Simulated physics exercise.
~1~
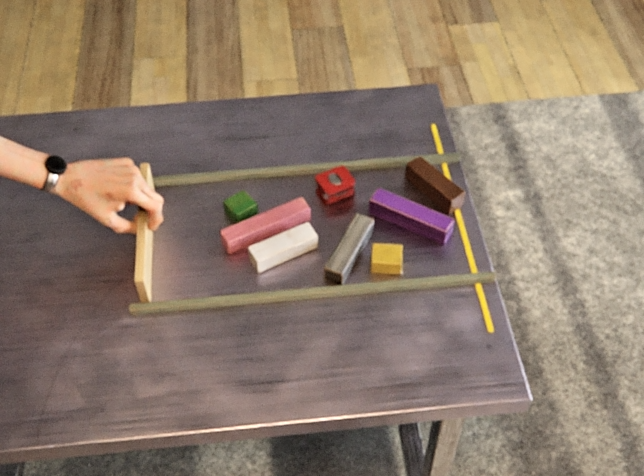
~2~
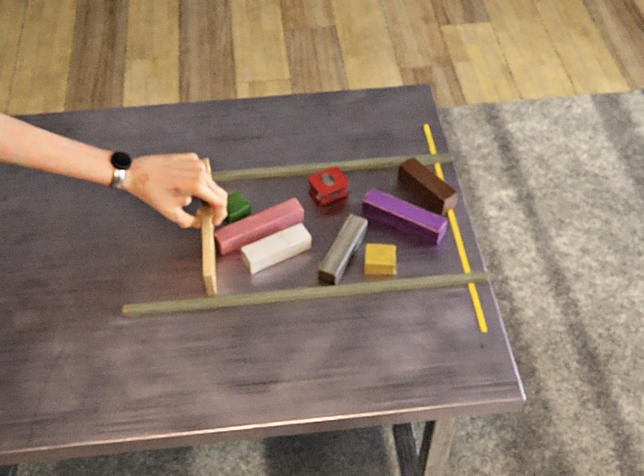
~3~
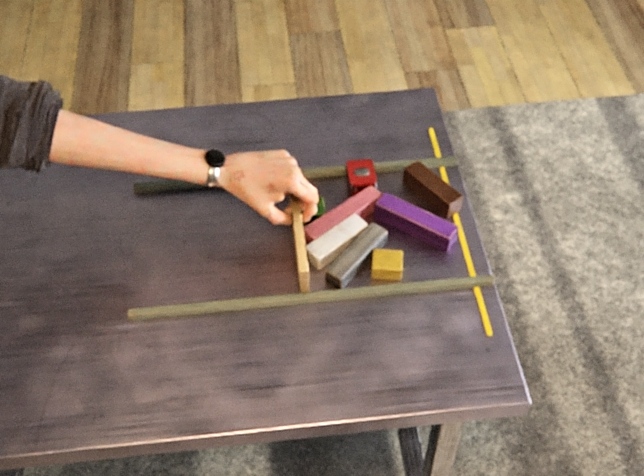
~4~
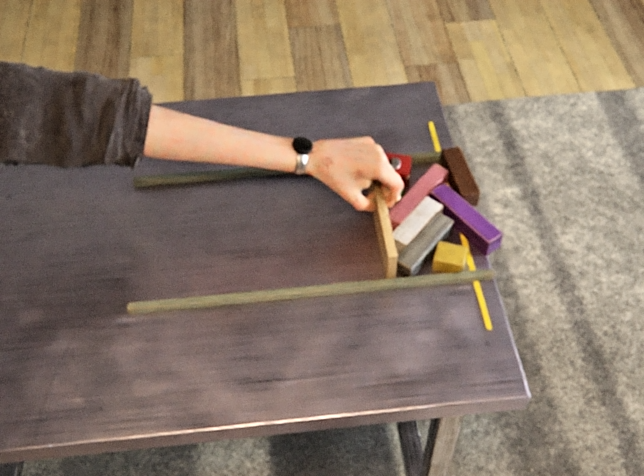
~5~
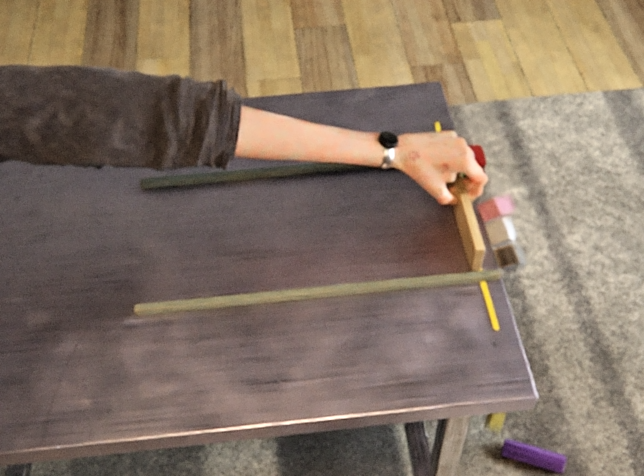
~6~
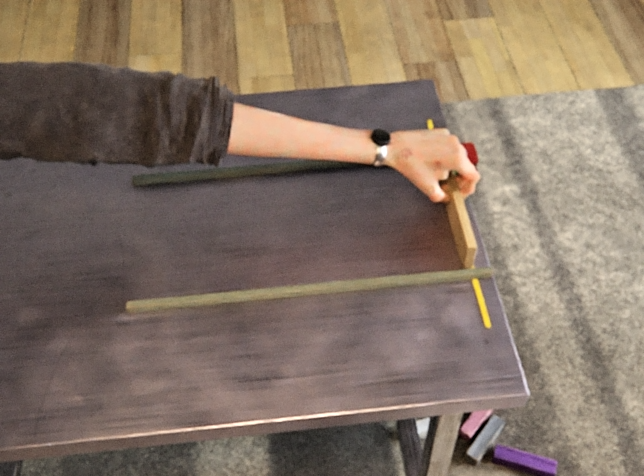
On a dark wooden table beside a grey rug, a hand slid an upright board rightward between two rails, bunching coloured blocks together and pushing most over the edge, until it stopped near the yellow tape with pink, grey and purple pieces on the rug below.
